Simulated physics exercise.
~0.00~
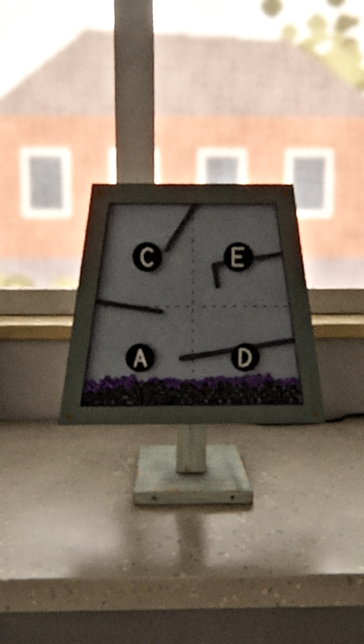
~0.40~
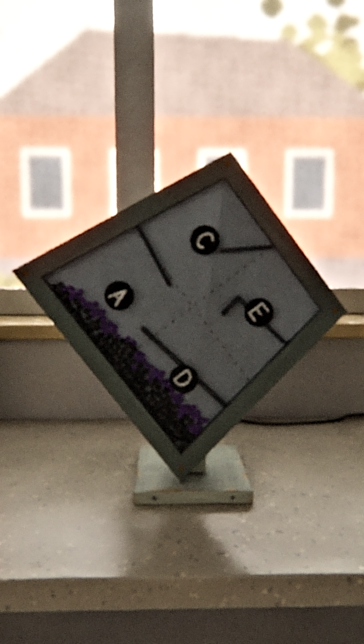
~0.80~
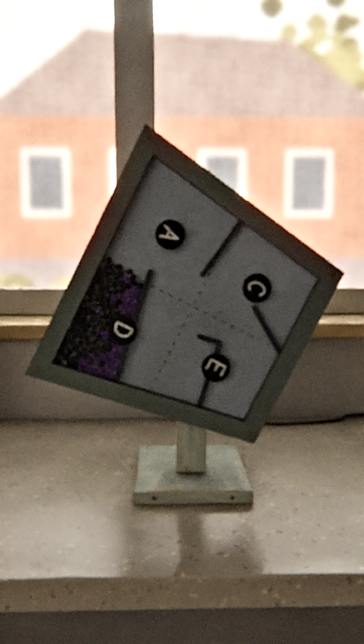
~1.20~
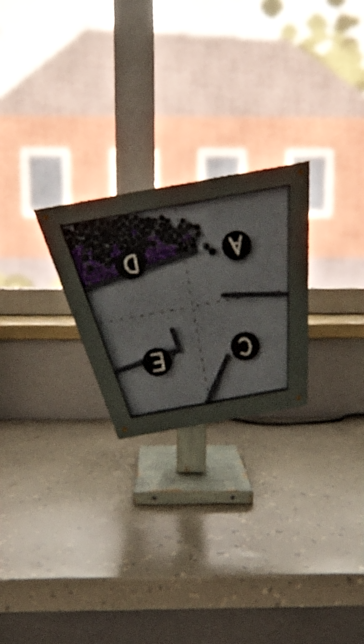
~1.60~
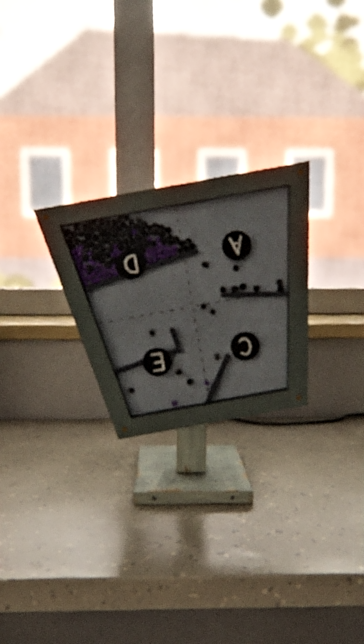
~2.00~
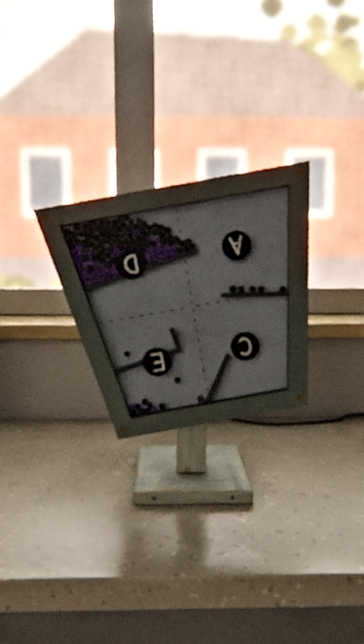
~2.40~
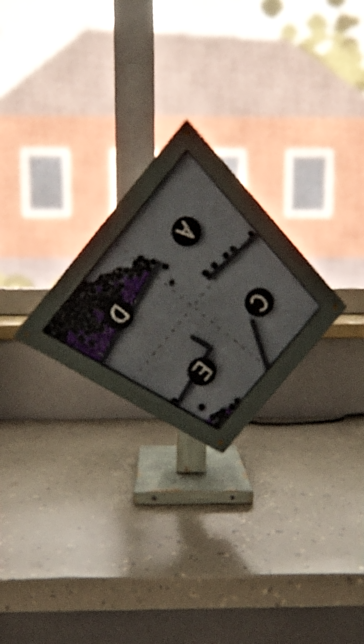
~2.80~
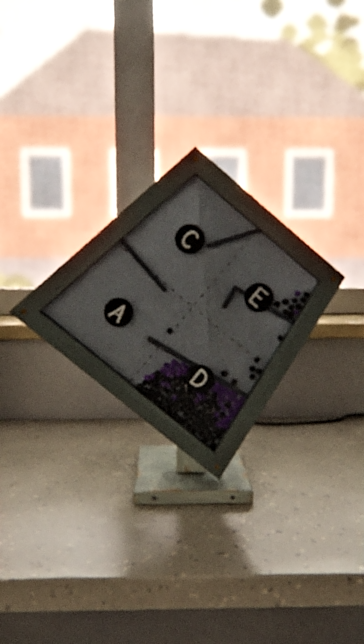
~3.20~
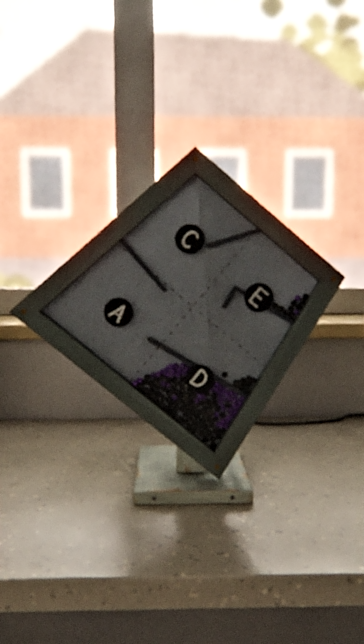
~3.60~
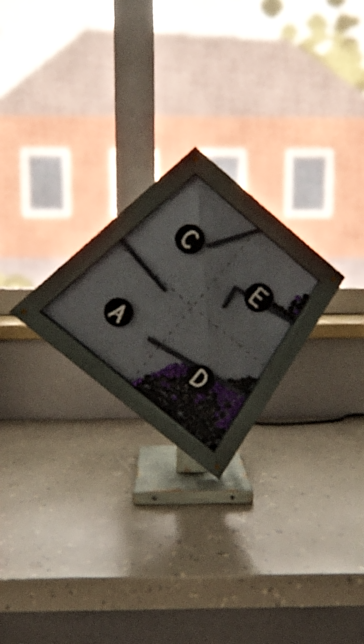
A framed square case stands on a small pale-green base on a speckled sill, seen from the front before a window with a brick house outside. Letters C, E, A and D mark its quarters, and black and purple beads lie along the bottom. The case turns clockwise until nearly upside down, carrying most beads beside D to the upper left, while a few spill onto the lines and lower edge. It then swings back partway, and the beads slide down. It stops tilted on a corner, most beads heaped around D and a few resting by E.
